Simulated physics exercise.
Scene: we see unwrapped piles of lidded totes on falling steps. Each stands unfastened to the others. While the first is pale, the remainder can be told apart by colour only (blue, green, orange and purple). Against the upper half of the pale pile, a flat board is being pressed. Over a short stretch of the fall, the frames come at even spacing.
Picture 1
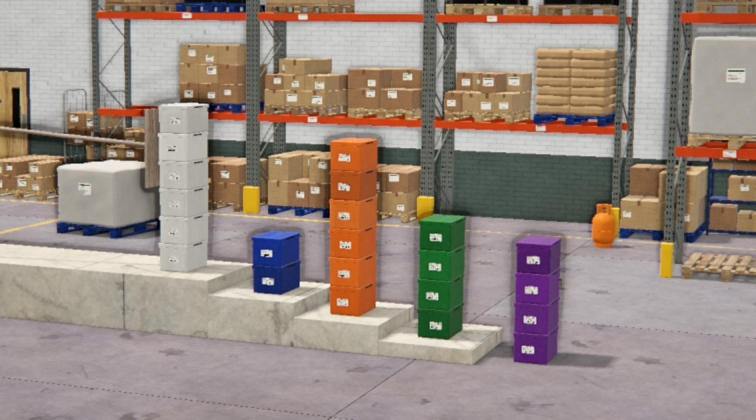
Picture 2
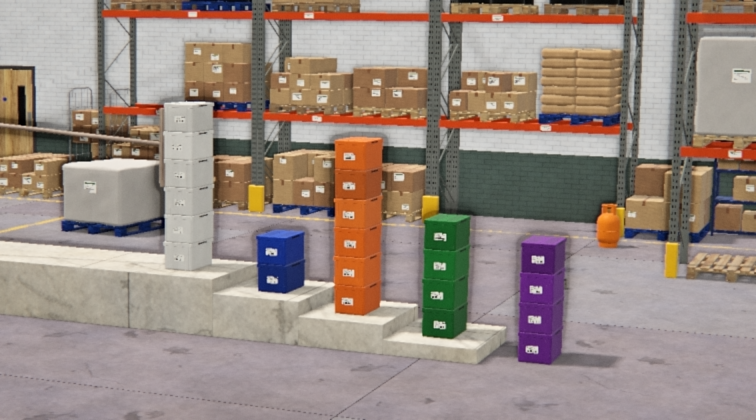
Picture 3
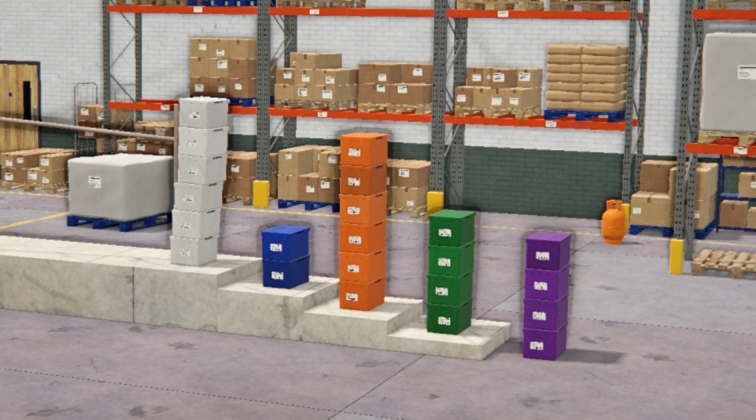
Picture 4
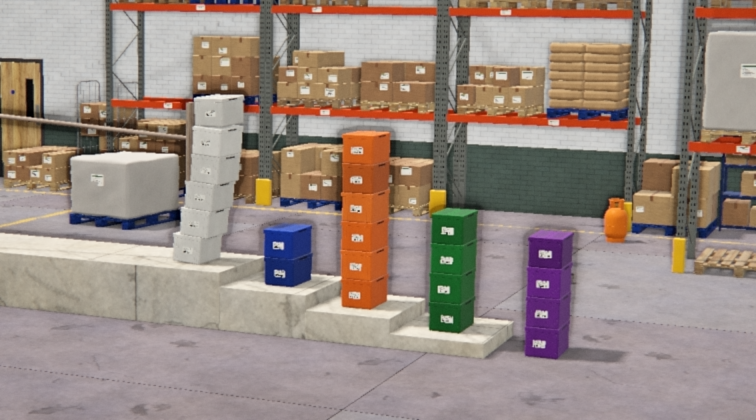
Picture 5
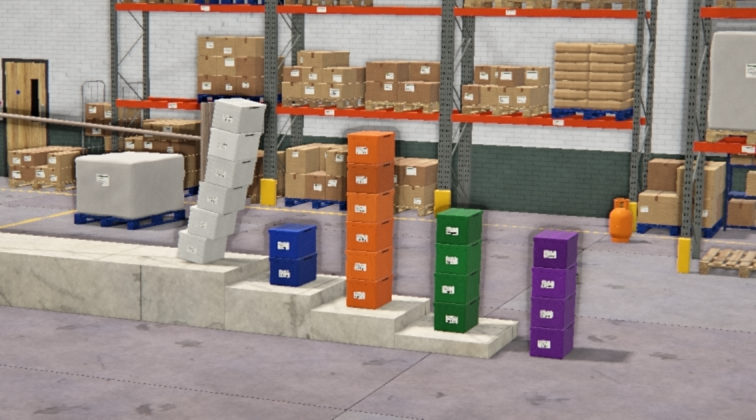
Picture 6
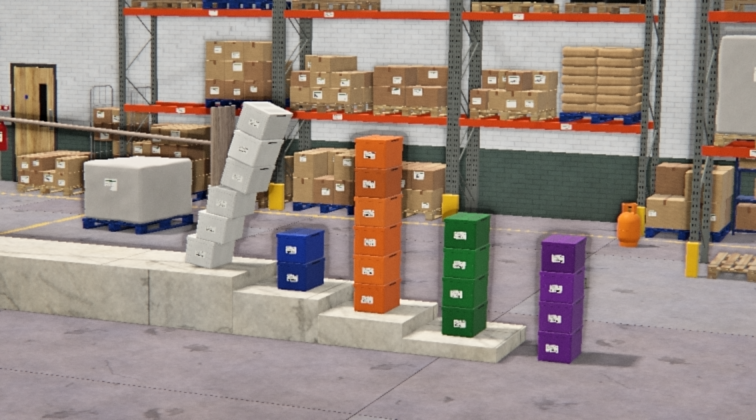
A tall pale stack of lidded boxes leans steadily farther right, its upper boxes shifting most, as a flat board presses against its upper half from the left. Beside it on descending pale steps stand shorter blue, tall orange and green stacks, with a purple one on the floor at right. The slightly raised view of a warehouse with loaded racks drifts a little left, while the coloured stacks stay still.
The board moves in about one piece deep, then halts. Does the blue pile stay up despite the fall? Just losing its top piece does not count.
Yes, it does not fall apart.
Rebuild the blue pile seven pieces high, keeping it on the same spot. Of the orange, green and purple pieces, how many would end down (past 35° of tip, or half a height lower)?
You'd end up with orange at 5, green at 3 and purple at 3.
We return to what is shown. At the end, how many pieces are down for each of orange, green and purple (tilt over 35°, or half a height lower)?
Orange 0, green 0, purple 0.
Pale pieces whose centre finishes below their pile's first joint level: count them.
Count = 4.
Soon, 3 of the pale pile down; none of the 2 blue totes down (0 of 16 in all colours); top blue tote unmoved.
A while on, 3 of the pale pile down; none of the 2 blue totes down (0 of 16 in all colours); top blue tote displaced a little.
Finally, 3 of the pale pile down; none of the 2 blue totes down (0 of 16 in all colours); top blue tote displaced a little; top orange tote unmoved. Seen by the last camera, middles, top blue tote near (307, 246), top orange tote near (381, 152).
